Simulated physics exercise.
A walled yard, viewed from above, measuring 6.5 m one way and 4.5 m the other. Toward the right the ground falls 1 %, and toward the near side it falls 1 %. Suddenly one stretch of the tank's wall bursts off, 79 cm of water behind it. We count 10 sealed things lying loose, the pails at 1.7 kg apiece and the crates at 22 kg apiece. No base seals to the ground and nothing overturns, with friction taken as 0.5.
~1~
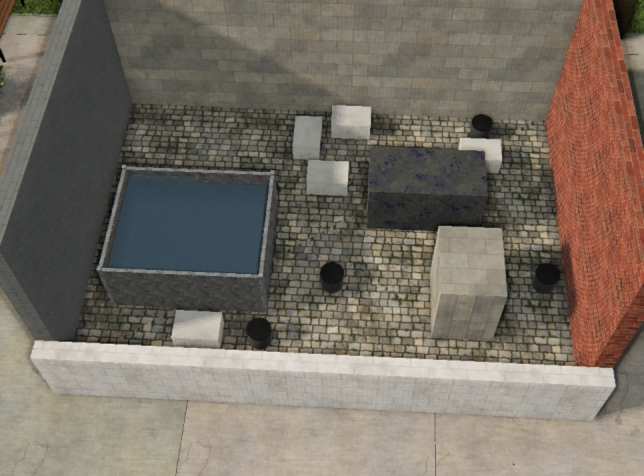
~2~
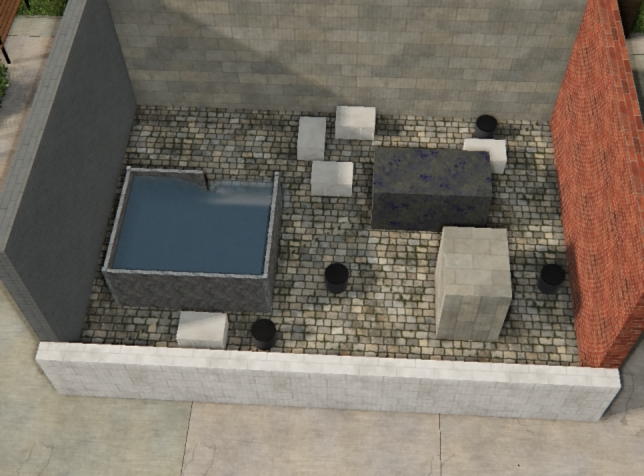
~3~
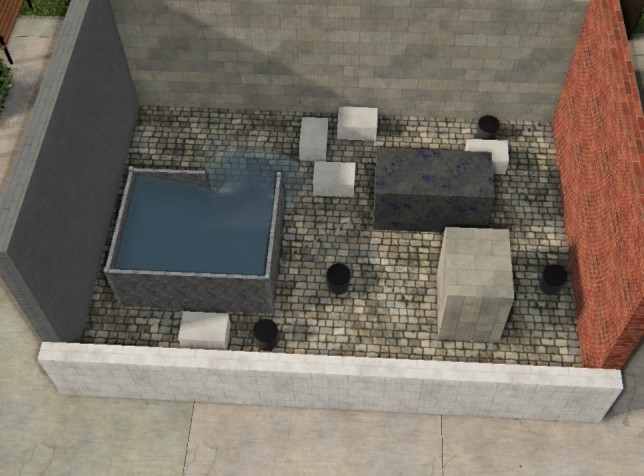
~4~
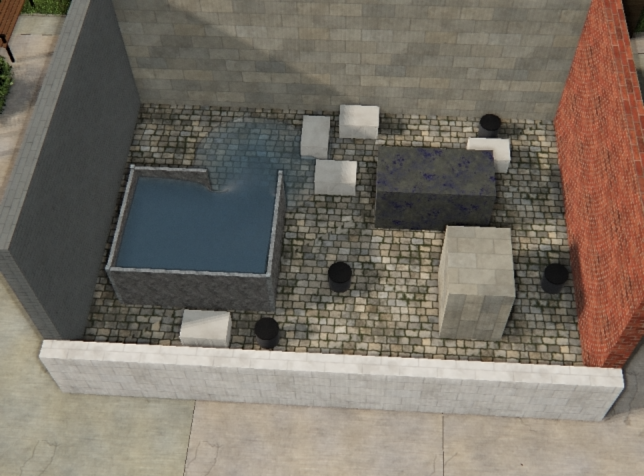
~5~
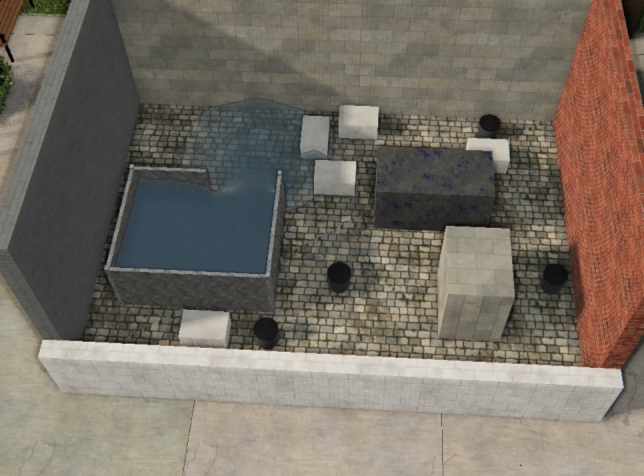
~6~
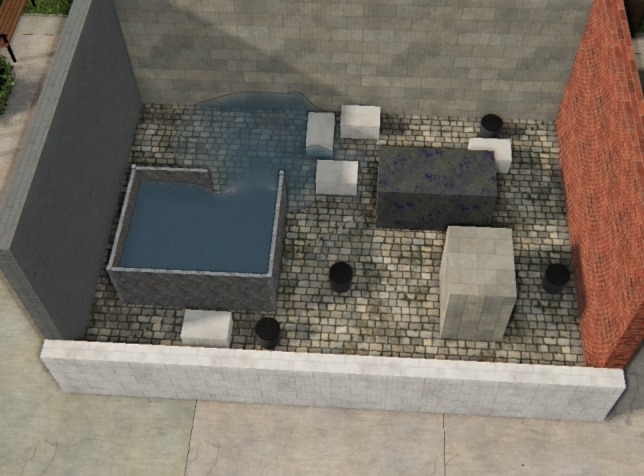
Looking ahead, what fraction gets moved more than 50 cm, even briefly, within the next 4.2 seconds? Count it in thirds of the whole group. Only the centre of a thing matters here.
Between one and two thirds of the group.
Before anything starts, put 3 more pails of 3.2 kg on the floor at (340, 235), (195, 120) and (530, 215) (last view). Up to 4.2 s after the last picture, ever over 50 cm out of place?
First falls shy, second exceeds it, third exceeds it.
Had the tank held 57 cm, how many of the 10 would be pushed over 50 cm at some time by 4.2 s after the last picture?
6.
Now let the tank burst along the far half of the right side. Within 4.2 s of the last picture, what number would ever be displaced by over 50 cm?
Result: 7 of them.
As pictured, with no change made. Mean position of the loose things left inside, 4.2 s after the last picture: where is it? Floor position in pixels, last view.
About (396, 260).
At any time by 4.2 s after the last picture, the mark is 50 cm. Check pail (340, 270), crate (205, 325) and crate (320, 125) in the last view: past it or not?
In turn: Short of it, under, past it.
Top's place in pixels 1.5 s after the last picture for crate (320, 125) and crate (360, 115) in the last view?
They end up about (446, 152) and (502, 123) in the last view.
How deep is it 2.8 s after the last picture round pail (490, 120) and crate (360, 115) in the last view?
Roughly 13 and 20 cm.
Then, 0.4 s after the last picture 0 of 10 are over 50 cm from their spots; 1 afloat.
Then, 1.5 s after the last picture 3 of 10 are over 50 cm from their spots; 0 afloat.
Then, 2.8 s after the last picture 5 of 10 are over 50 cm from their spots; 4 afloat.
Then, 4.2 s after the last picture 6 of 10 are over 50 cm from their spots, and 6 have been at some point; 4 afloat.
